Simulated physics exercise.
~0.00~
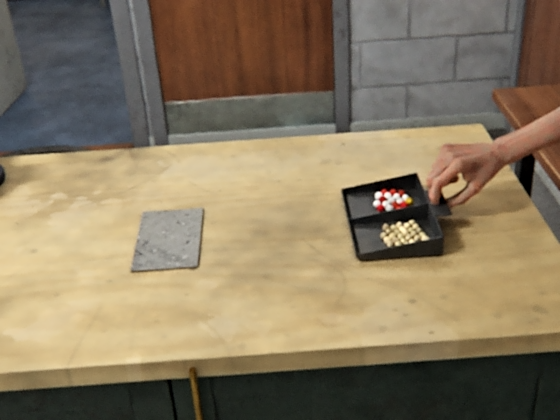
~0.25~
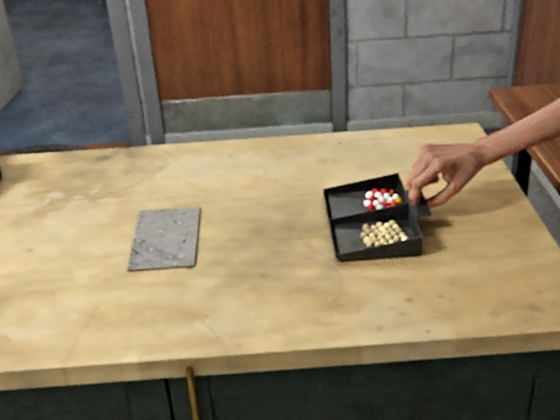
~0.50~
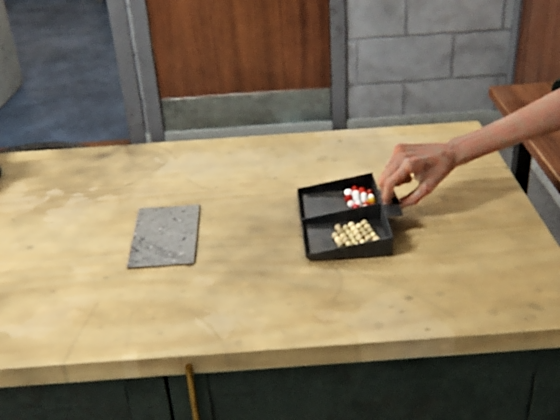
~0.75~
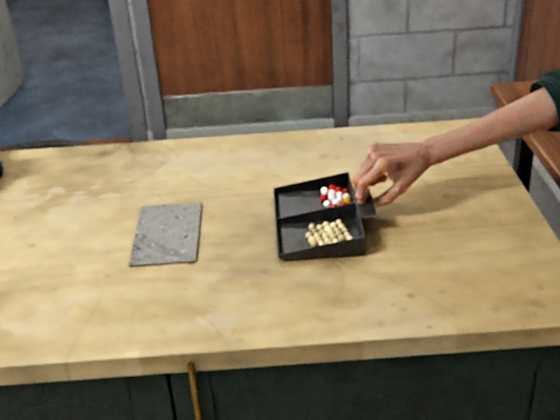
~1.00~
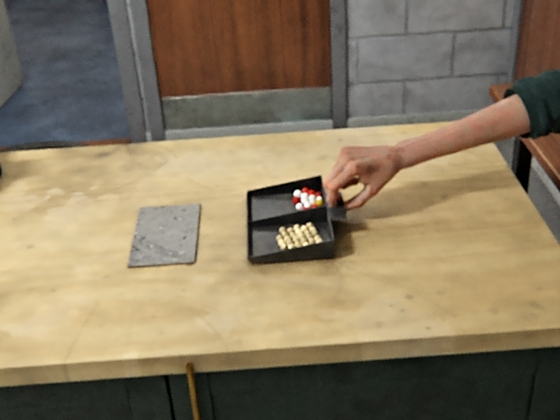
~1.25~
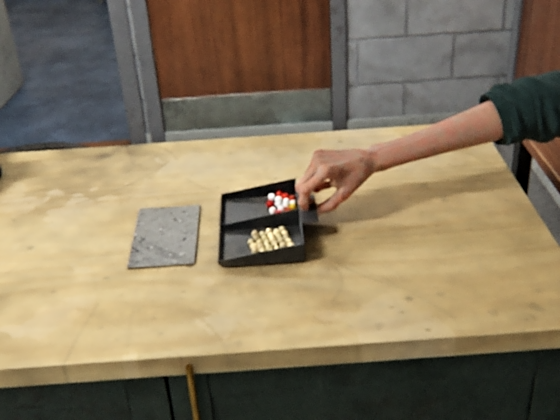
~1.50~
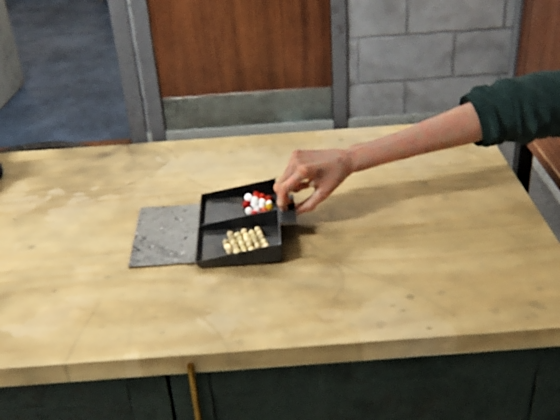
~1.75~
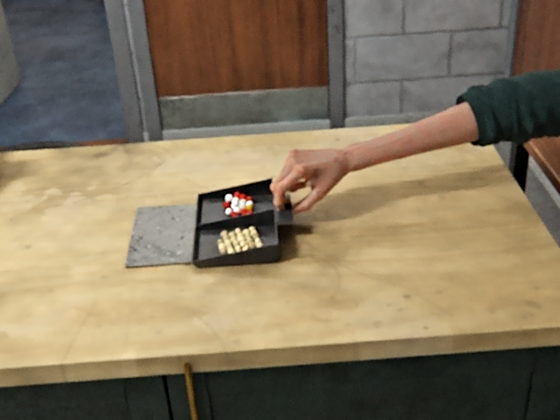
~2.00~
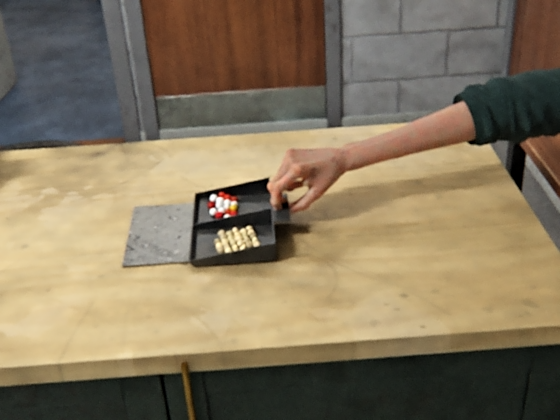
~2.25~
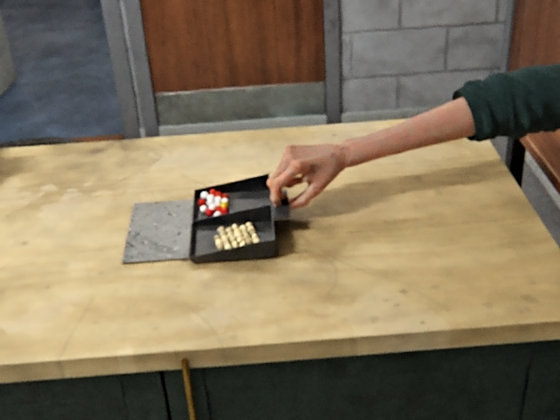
A divided black tray, pushed left by a hand, stops at a gray slab as red and white pieces slide forward inside.
